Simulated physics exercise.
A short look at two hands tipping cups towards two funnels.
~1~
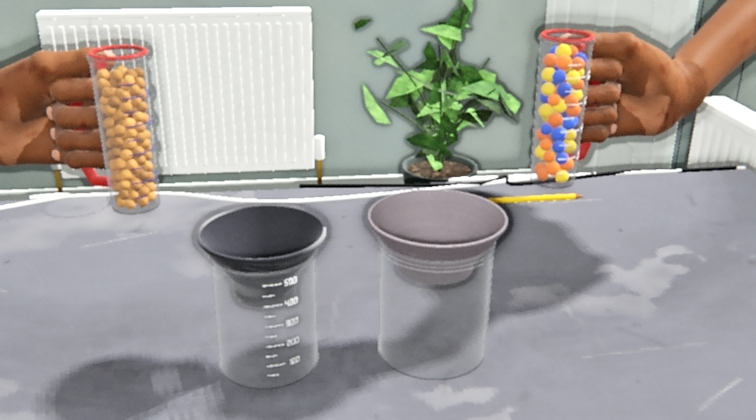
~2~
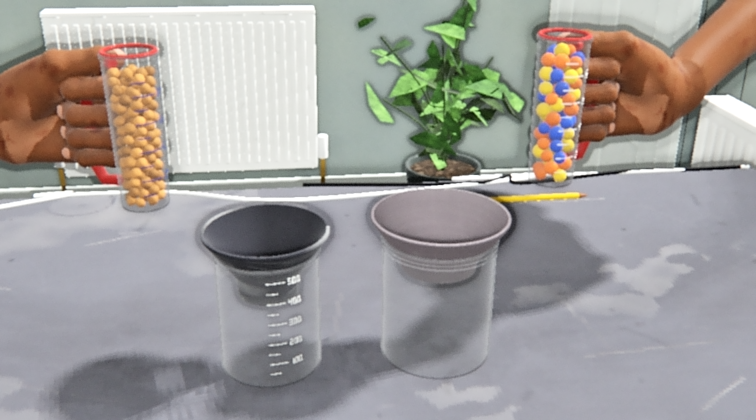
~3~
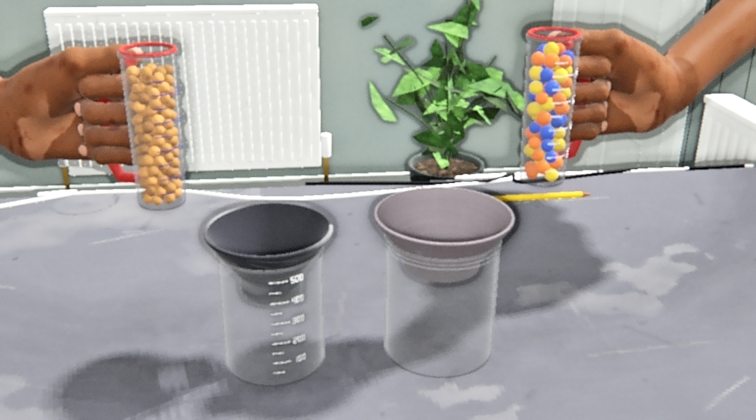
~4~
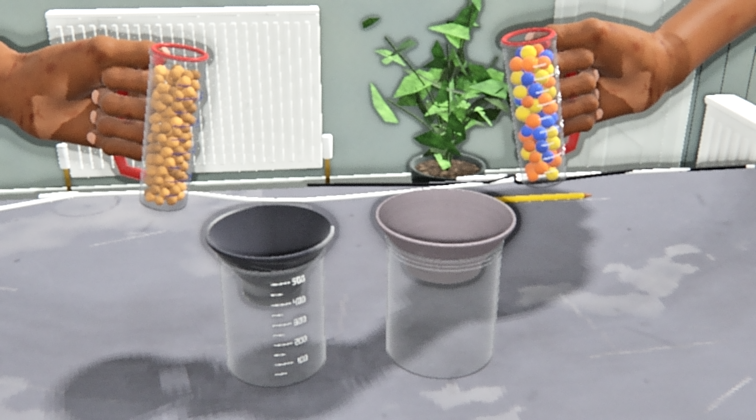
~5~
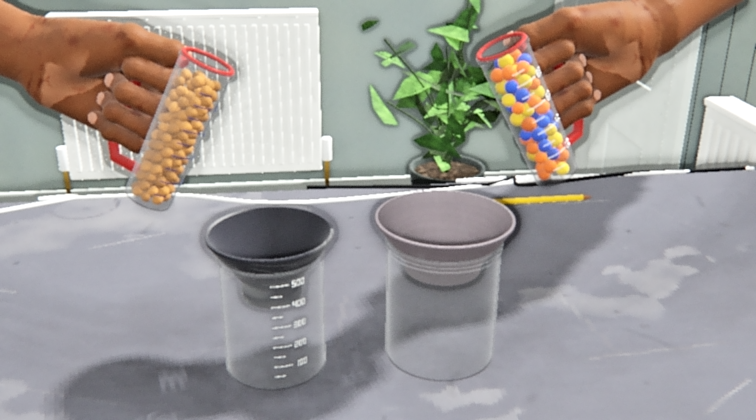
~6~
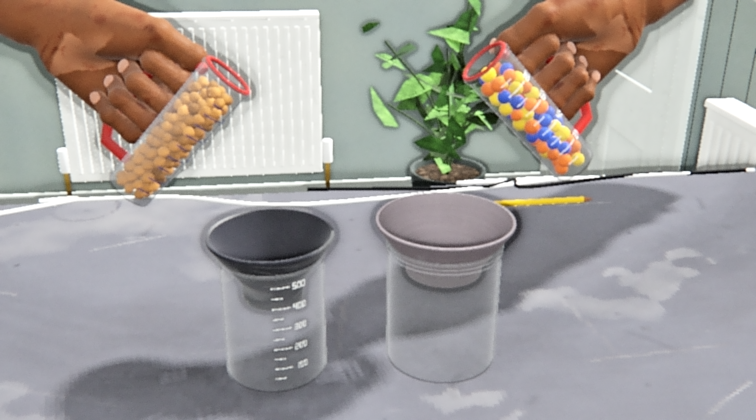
Two hands move cups of chickpeas and colourful gumballs inward, then tilt them towards each other.
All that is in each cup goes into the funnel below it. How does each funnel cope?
In the end the left one lets everything through, and the right one lets everything through.
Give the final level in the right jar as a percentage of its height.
Close to 15 per cent.
Then, 0.20 s past the last view, left, all still in the cup; right, all still in the cup.
Then, 0.46 s past the last view, left, all still in the cup; right, all still in the cup.
Then, 0.73 s past the last view, left, nearly all still in the cup, a small part in or over the funnel, a stray few down in the jar; right, about two thirds still in the cup, about a quarter in or over the funnel, a small part down in the jar.
Finally, left, all down in the jar; right, all down in the jar.
